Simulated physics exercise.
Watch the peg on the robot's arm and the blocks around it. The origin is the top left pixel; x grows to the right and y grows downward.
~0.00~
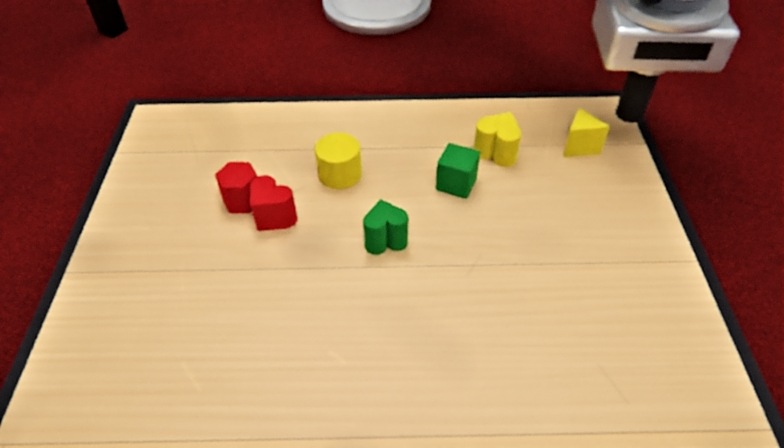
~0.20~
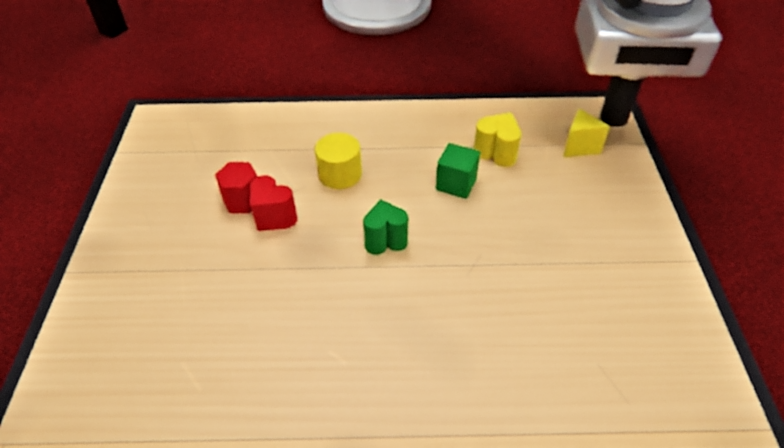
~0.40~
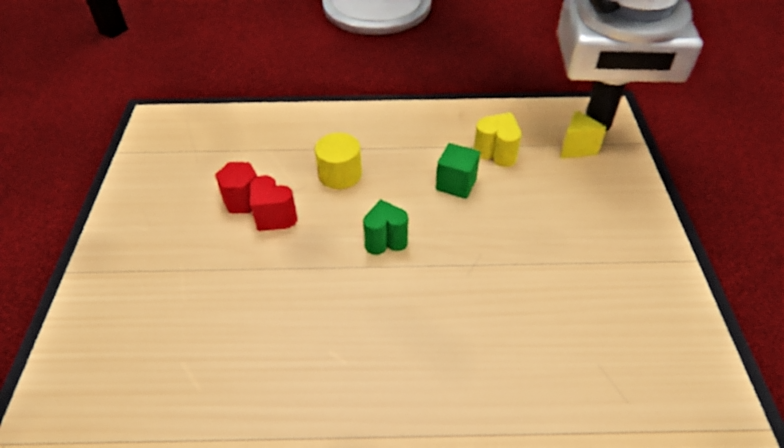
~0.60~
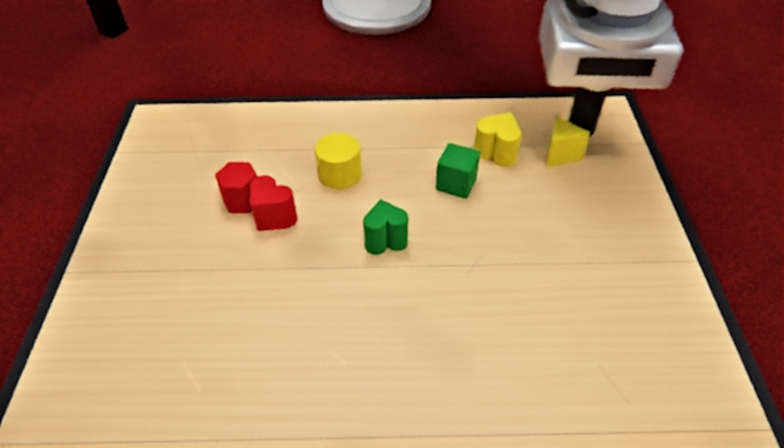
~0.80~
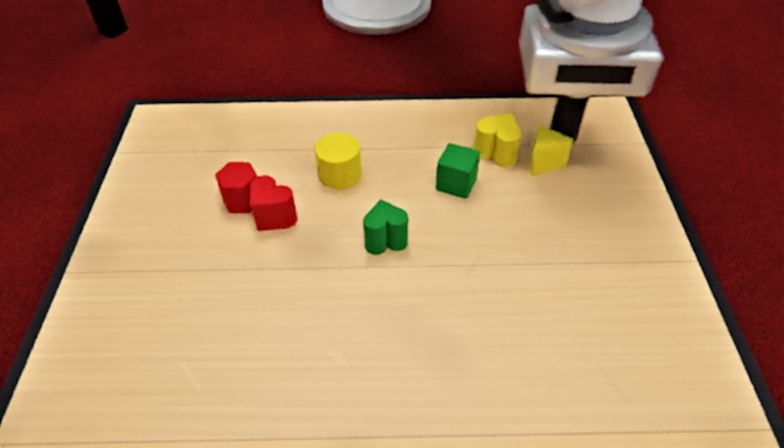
On a pale wooden board edged in black, red, yellow and green blocks sit scattered toward the far side. A robot arm's dark peg moves left from the far right corner to the yellow three-sided block, then pushes it a short way left, nearer the yellow heart, while the other blocks stay still.
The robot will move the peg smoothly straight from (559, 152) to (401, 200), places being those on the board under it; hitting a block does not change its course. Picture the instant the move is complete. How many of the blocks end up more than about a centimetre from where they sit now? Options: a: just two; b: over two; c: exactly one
Letter b.
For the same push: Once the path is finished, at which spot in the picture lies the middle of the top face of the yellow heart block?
The middle of the upper face of the yellow heart block will lie at about (475, 128) in the picture.
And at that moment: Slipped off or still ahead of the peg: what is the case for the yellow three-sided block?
That block drops off.
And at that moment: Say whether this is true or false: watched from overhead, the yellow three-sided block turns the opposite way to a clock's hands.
True
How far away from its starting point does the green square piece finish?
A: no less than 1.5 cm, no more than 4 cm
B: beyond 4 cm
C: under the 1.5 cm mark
Option B.
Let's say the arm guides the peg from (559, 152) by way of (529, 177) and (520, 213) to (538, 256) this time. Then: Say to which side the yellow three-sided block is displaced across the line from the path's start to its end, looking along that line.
Answer: Right.
On the path given first. One third of the way, peg (511, 152); yellow heart block (486, 126), turned 40° clockwise; yellow three-sided block (514, 160), turned 20° anticlockwise.
Two thirds of the way, peg (456, 169); green square piece (421, 167); yellow heart block (475, 128), turned 80° clockwise; yellow three-sided block (504, 165), turned 65° anticlockwise.
At the end, peg (401, 185); green heart block still; green square piece (362, 181); yellow heart block (475, 128), turned 80° clockwise; yellow three-sided block (504, 165), turned 65° anticlockwise.
